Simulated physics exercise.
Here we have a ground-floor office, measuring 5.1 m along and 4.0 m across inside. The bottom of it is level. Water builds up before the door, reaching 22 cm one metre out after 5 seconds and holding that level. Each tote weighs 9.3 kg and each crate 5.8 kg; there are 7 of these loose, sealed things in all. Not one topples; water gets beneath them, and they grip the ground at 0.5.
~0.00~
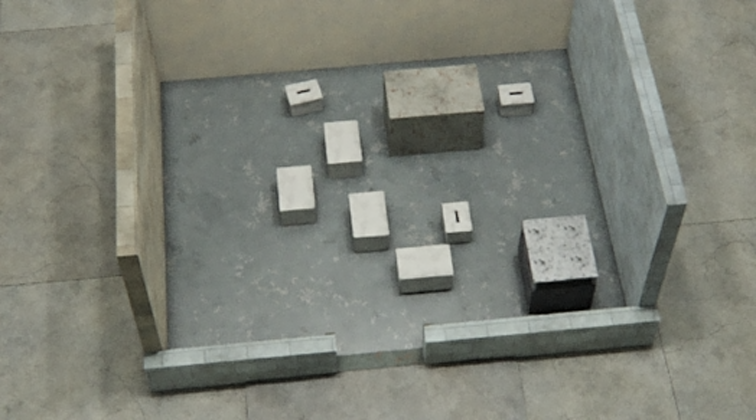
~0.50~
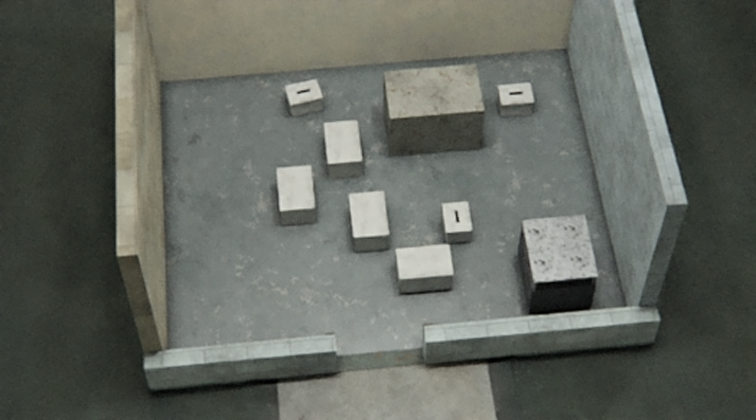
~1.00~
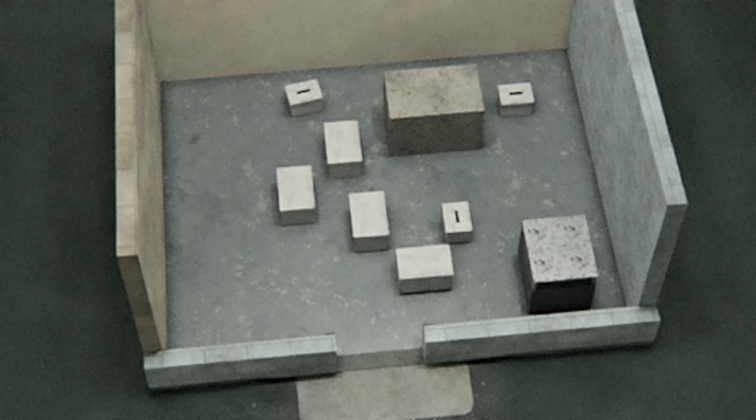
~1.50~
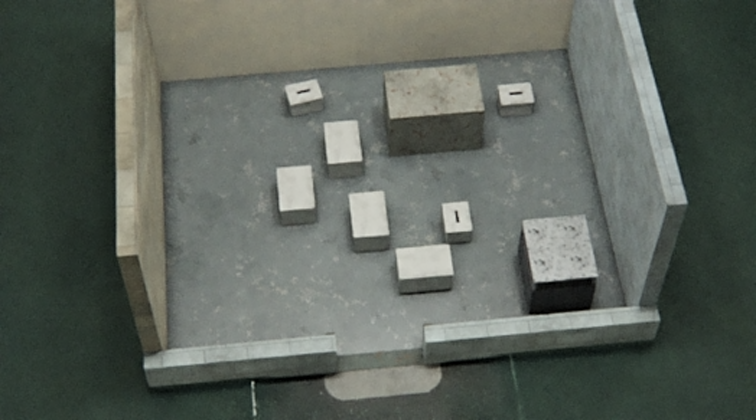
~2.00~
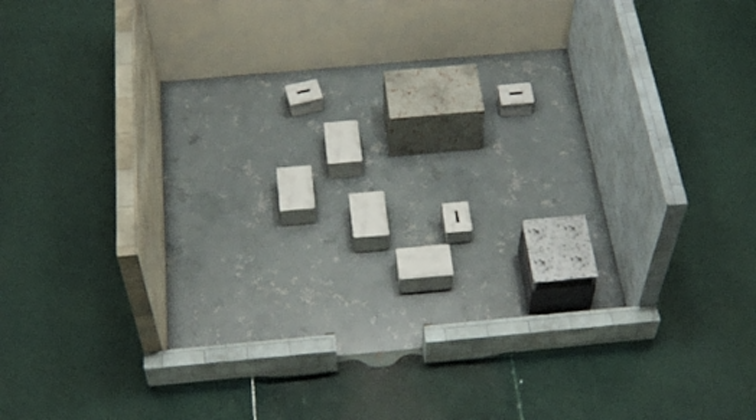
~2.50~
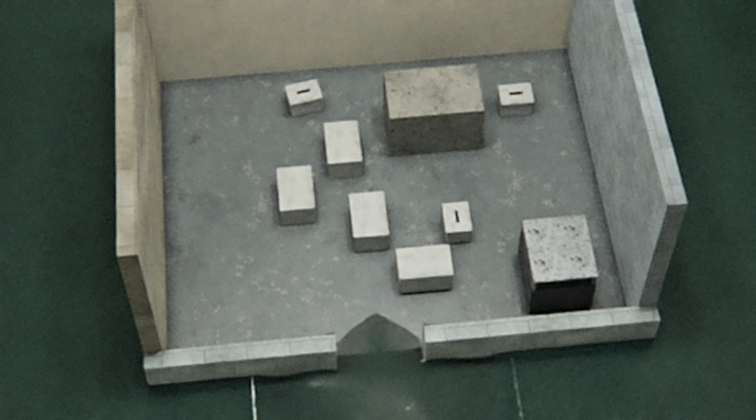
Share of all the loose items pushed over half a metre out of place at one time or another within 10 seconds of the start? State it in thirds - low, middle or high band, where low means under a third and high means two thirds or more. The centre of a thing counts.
Middle band.
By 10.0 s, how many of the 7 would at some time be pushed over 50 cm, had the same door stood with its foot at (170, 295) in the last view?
Then it comes to 5.
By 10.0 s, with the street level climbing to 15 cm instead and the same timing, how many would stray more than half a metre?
The count would be 4.
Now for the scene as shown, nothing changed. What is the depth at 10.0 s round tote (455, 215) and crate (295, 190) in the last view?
Some 5 cm at the first, some 10 cm at the second.
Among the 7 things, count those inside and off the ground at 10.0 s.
Just then, the number is 5.
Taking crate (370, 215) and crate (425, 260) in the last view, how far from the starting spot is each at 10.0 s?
150 cm, 200 cm.
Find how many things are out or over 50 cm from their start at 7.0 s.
By my tally, 4.
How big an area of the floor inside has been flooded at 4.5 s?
Roughly 5.0 m2 of it is wet.
After 3.5 s 0 of 7 are over 50 cm from their spots; 0 afloat.
After 4.5 s 0 of 7 are over 50 cm from their spots; 0 afloat.
After 7.0 s 4 of 7 are over 50 cm from their spots; 2 afloat.
After 10.0 s 4 of 7 are over 50 cm from their spots, and 4 have been at some point; 5 afloat.
